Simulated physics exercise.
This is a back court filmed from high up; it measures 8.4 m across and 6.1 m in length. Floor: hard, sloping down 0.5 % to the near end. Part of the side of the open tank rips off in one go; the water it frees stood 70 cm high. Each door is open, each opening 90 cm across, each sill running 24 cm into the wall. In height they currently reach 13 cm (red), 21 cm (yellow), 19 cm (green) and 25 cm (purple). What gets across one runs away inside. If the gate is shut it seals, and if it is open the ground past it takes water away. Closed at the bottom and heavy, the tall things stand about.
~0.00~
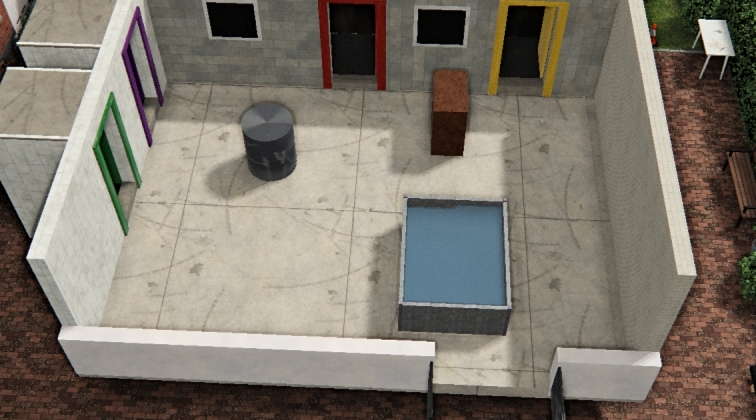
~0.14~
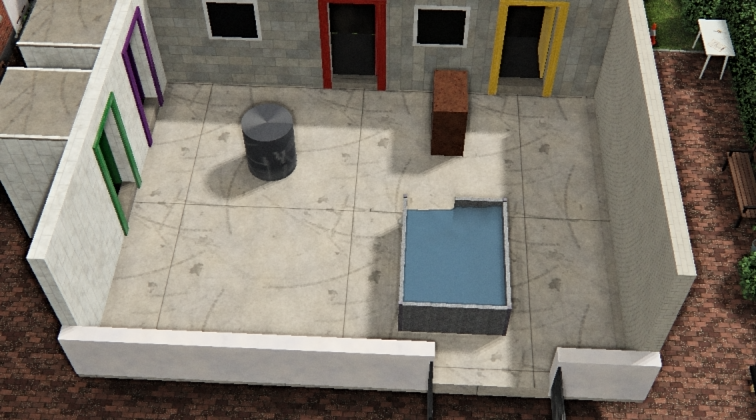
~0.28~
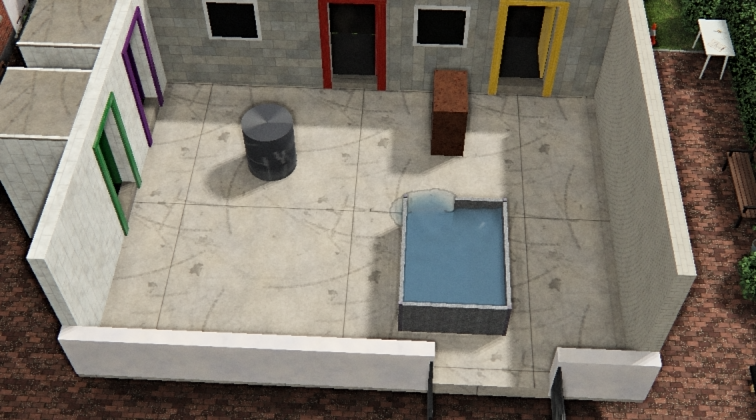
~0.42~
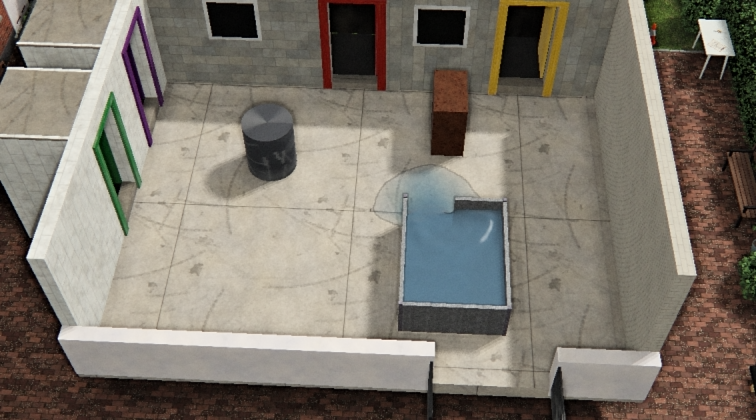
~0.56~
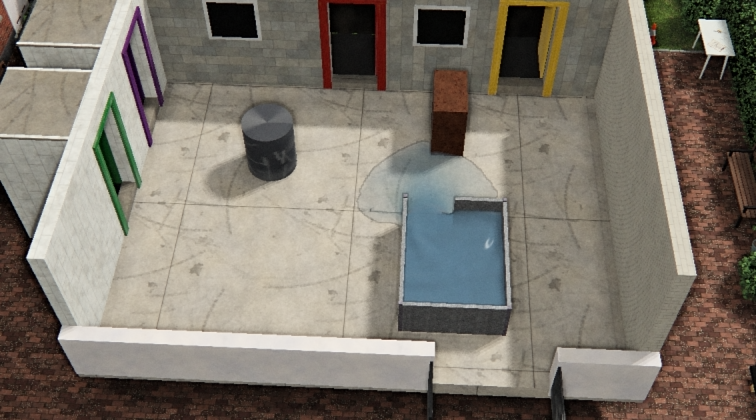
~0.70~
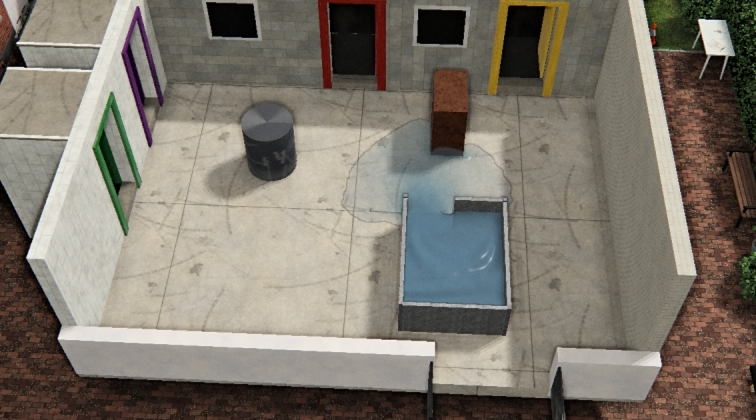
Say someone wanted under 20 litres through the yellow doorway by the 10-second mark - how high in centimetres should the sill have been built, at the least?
They should have built it at least 6 cm high.
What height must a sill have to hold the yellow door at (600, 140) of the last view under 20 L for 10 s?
Minimum: About 9.0 cm.
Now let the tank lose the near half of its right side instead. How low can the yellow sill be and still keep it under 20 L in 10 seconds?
Some 13.0 cm.
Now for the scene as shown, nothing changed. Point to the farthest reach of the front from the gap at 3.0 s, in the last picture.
The farthest wet point sits near (166, 87).
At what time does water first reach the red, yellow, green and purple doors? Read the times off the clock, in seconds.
The red door at 1.3 s, the yellow door at 1.6 s, the green door at 4.0 s, the purple door at 3.4 s.
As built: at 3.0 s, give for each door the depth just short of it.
At the red door the depth is 21 cm, at yellow 6 cm, at green 0 cm and at purple 0 cm.
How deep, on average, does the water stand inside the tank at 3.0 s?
Around 34 cm on average.
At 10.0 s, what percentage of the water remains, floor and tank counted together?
Some 96 %.
After 1.4 s water covers 20 % of the floor, deepest (36 cm) near (440, 159); it has not reached the yellow door.
After 3.0 s water covers 35 % of the floor, deepest (23 cm) near (418, 221); 6 cm at the yellow door, 0 litres in over its 21 cm sill.
After 10.0 s water covers 90 % of the floor, deepest (11 cm) near (623, 378); 6 cm at the yellow door, 0 litres in over its 21 cm sill.
At the yellow door as built, the water arrived by 1.6 s and peaked near 11 cm at 5.2 s.
With a sill of 5 cm, 37 litres would have come in within the 10 s; with 8 cm, 5 litres. So under 20 litres takes about 6 cm.
